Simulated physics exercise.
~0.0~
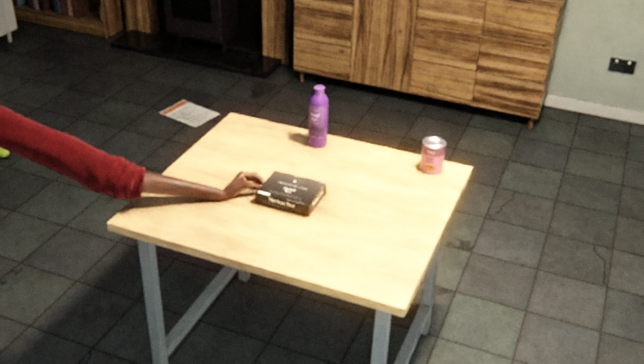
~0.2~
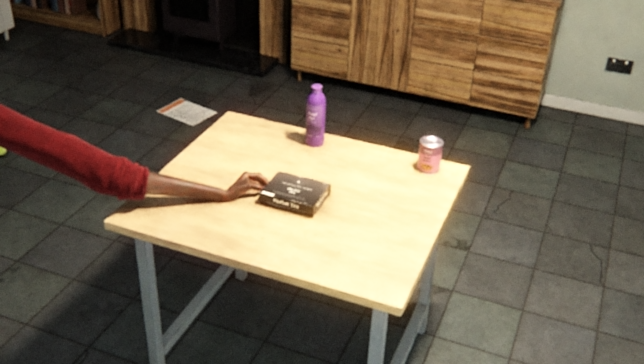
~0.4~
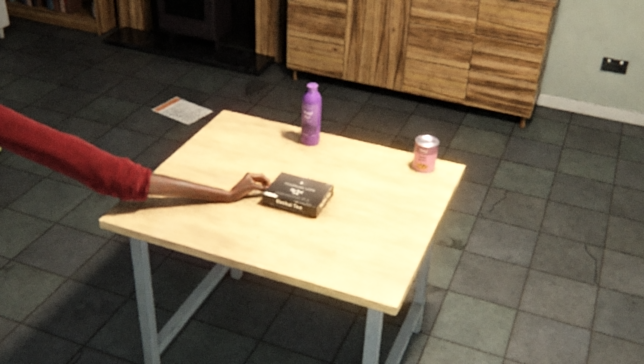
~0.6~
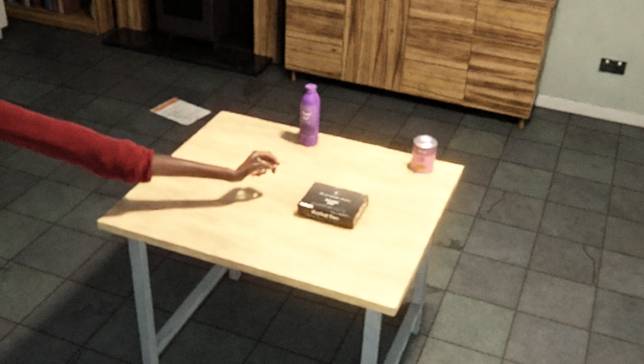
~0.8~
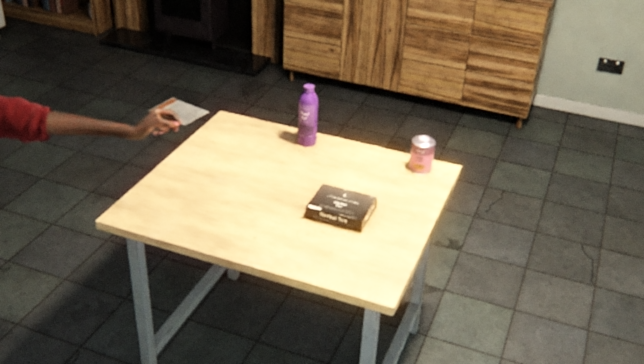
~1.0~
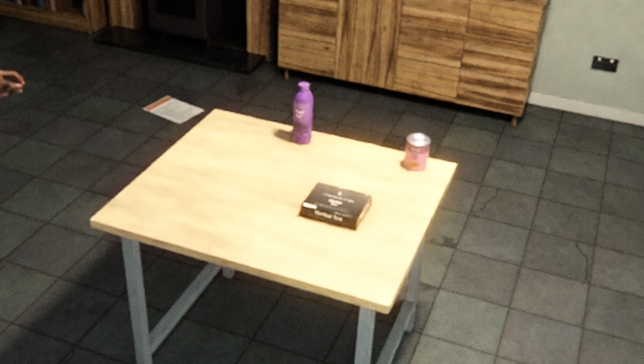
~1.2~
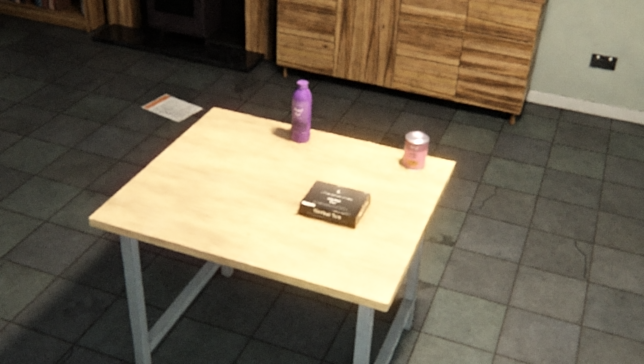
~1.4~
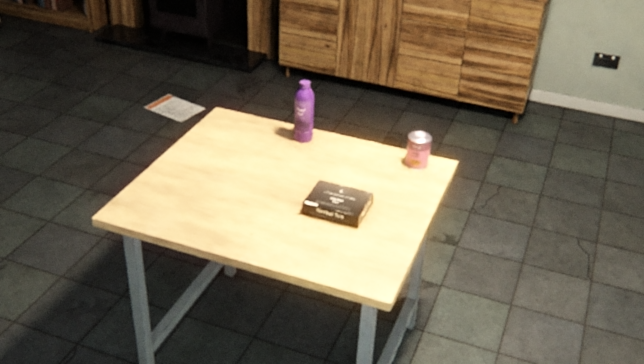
A black packet lies near the middle of a pale wooden table, with the fingers of a red-sleeved arm against its left side. A purple bottle and a pink tin stand farther back on the tabletop. The hand pushes the packet slowly to the right, then lets go and lifts away as the packet slides a short distance farther. The packet comes to rest while the arm draws back to the left and leaves the view. At the end, the packet sits still on the table, right of where it began, and the bottle and tin remain in their places.
